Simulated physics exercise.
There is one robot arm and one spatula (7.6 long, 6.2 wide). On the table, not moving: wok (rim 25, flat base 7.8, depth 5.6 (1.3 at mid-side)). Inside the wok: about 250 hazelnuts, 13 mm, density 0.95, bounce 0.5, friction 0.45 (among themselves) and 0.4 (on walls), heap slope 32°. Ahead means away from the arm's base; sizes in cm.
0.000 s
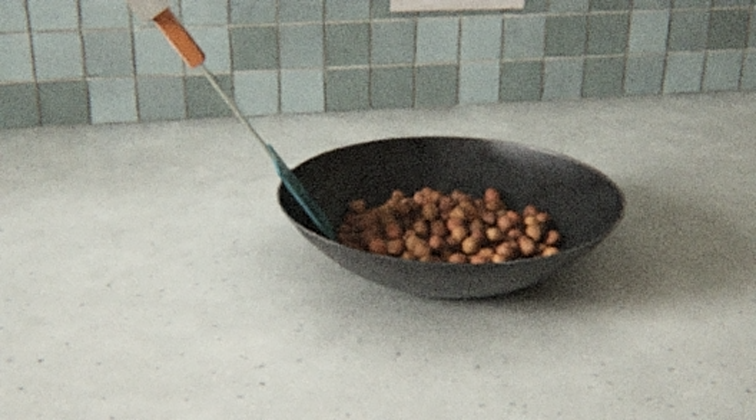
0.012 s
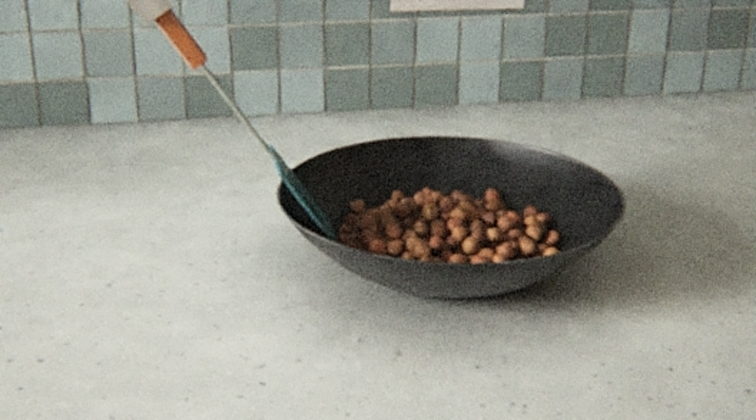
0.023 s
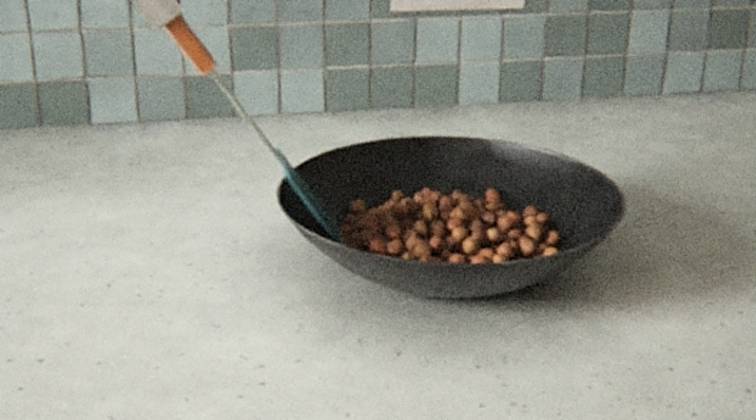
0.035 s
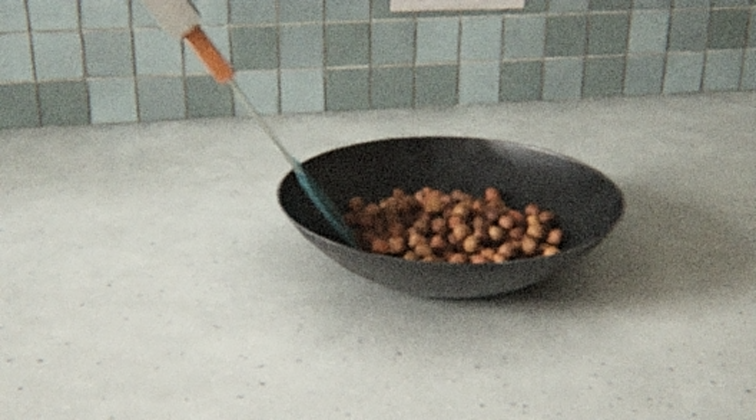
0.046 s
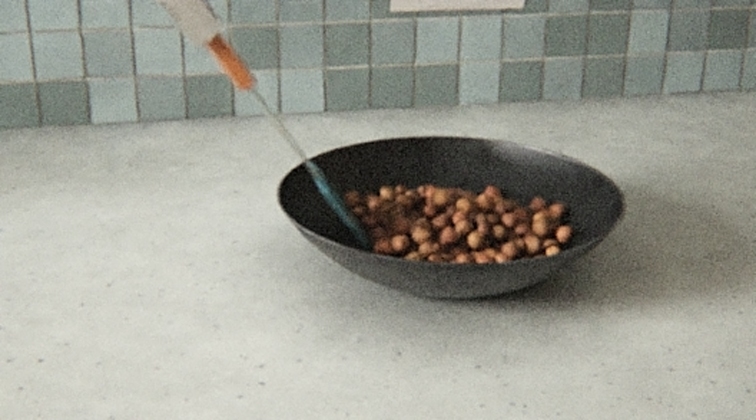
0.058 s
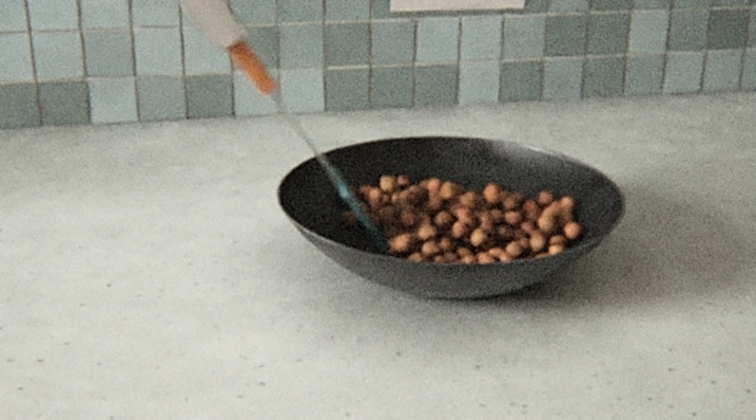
On a speckled grey counter by a tiled wall, a robot arm held a spatula in a dark wok of hazelnuts, barely moving at first, then pushed it slowly to the right, nudging the heap along.
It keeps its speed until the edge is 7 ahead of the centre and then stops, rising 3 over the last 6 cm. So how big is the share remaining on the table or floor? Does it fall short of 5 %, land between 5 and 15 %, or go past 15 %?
It goes past 15 %.
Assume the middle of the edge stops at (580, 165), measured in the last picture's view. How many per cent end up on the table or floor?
I'd put it near 40 per cent.
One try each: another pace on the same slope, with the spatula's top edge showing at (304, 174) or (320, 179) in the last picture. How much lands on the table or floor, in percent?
5 % and 20 %.
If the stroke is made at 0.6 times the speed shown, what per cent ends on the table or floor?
About 5 per cent.
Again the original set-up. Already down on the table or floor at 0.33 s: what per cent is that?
Share at that moment: Roughly 10 %.
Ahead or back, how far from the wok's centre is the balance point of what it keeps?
Roughly 3.0 cm ahead of the centre.
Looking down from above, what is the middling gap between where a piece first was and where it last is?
Some 5 cm.
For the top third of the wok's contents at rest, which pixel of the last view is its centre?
I'd put it close to (530, 222).
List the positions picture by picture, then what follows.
The spatula top edge at (273, 158), sloping 56°; upper third of the load around (447, 232), from x 345 to 555, top at y 195; 249 in the wok, in the first picture.
The spatula top edge at (275, 159), sloping 56°; upper third of the load around (447, 232), from x 345 to 555, top at y 195, in the second picture.
The spatula top edge at (283, 163), sloping 56°; upper third of the load around (447, 231), from x 345 to 555, top at y 195, in the third picture.
The spatula top edge at (299, 171), sloping 56°; upper third of the load around (449, 229), from x 350 to 555, top at y 195, in the fourth picture.
The spatula top edge at (319, 178), sloping 56°; upper third of the load around (444, 223), from x 350 to 565, top at y 190, in the fifth picture.
The spatula top edge at (338, 182), sloping 56°; upper third of the load around (452, 219), from x 350 to 575, top at y 185; 249 in the wok, in the sixth picture.
After 0.09 s, sloping 56°, highest piece 6 above the table; 249 in the wok.
After 0.11 s, sloping 56°, highest piece 6 above the table; 249 in the wok.
After 0.33 s, sloping 56°, highest piece 14 above the table; 185 in the wok, 30 on the table or floor, 34 on the blade or in flight.
After 1.38 s, sloping 56°, highest piece 5 above the table; 185 in the wok, 64 on the table or floor.
In the end, 185 in the wok, 64 on the table or floor. That is 26 % on the table or floor.
